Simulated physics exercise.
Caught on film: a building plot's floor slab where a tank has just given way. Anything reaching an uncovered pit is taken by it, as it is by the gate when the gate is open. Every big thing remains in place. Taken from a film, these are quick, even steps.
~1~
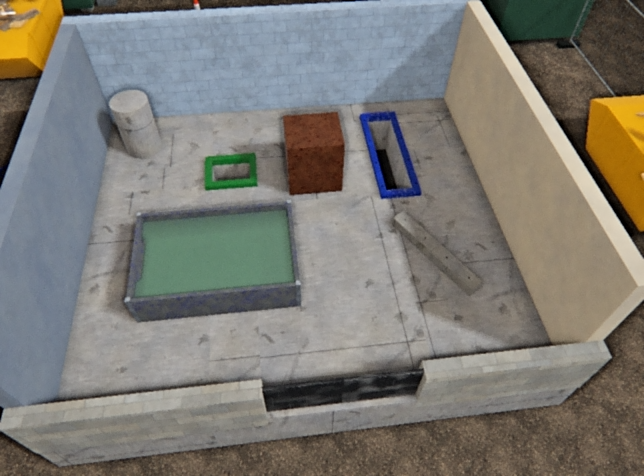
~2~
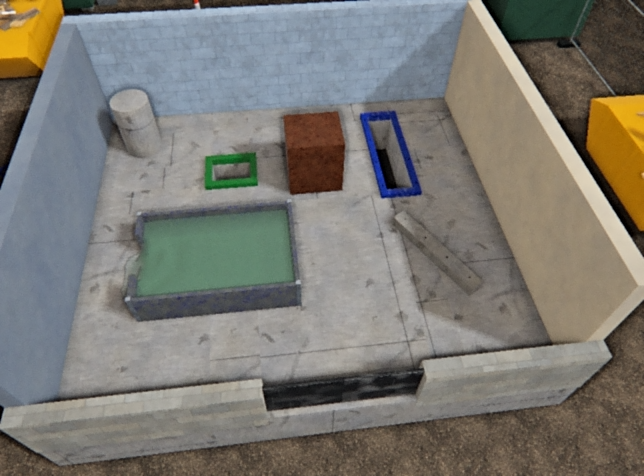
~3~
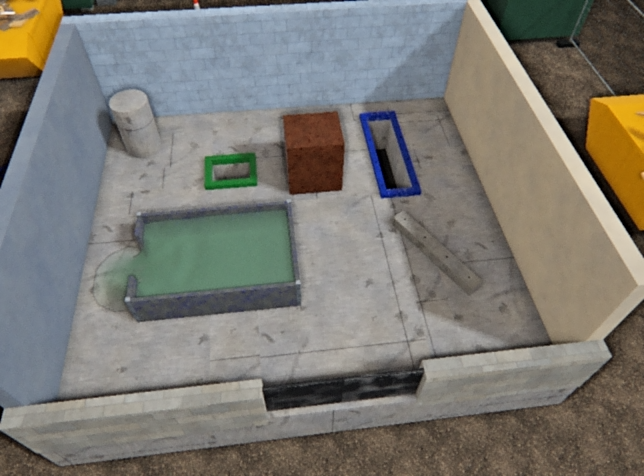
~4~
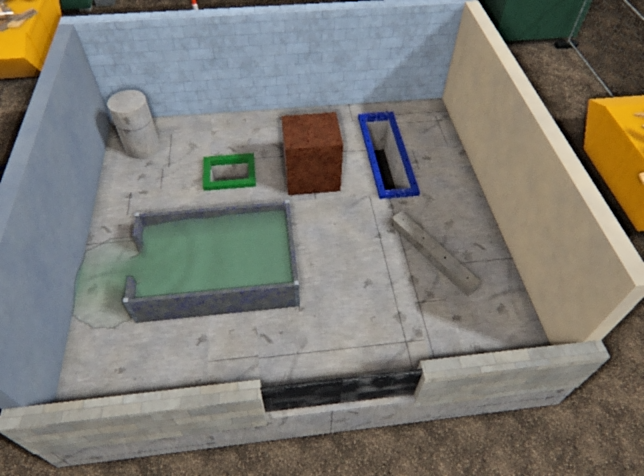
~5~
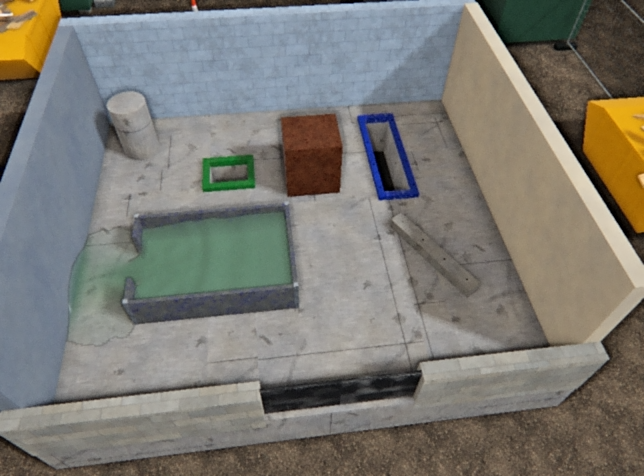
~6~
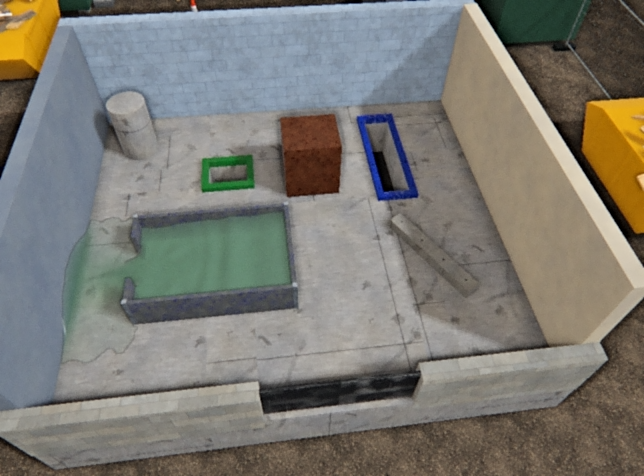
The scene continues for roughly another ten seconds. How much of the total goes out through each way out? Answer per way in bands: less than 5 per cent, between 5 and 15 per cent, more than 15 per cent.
Going out through each: The gate, less than 5 per cent; the blue pit, less than 5 per cent; the green pit, less than 5 per cent.
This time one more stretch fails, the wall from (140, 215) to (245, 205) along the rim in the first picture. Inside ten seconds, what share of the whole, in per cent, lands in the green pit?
Approximate share, green: 12 in a hundred.
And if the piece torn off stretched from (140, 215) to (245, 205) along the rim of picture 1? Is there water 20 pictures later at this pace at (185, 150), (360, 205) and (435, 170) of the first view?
Spot by spot: Soaked through, then unaffected, then unaffected.
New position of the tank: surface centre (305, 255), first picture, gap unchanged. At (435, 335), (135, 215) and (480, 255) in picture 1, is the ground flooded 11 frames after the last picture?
Spot 1 unwetted, spot 2 wetted, and spot 3 unwetted.
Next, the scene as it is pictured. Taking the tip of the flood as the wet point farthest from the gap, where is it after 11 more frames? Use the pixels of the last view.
My guess is roughly (111, 122).
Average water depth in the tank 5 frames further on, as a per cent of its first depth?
I'd put it at some 78 per cent.
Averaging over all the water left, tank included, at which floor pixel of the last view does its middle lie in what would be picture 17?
Somewhere around (179, 275) in the last view.
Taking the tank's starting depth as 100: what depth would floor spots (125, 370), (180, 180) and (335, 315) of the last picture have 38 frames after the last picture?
Estimated readings in sequence: 10, 6, 6 percent.
A moment on, water covers 10 % of the floor; the gate 0 %, the blue pit 0 %, the green pit 0 %.
Next, water covers 20 % of the floor; the gate 0 %, the blue pit 0 %, the green pit 0 %.
Then, water covers 40 % of the floor; the gate 0 %, the blue pit 0 %, the green pit 0 %.
Later, water covers 65 % of the floor; the gate 0 %, the blue pit 0 %, the green pit 0 %.
In the end, water covers 90 % of the floor; the gate 0 %, the blue pit 0 %, the green pit 0 %.
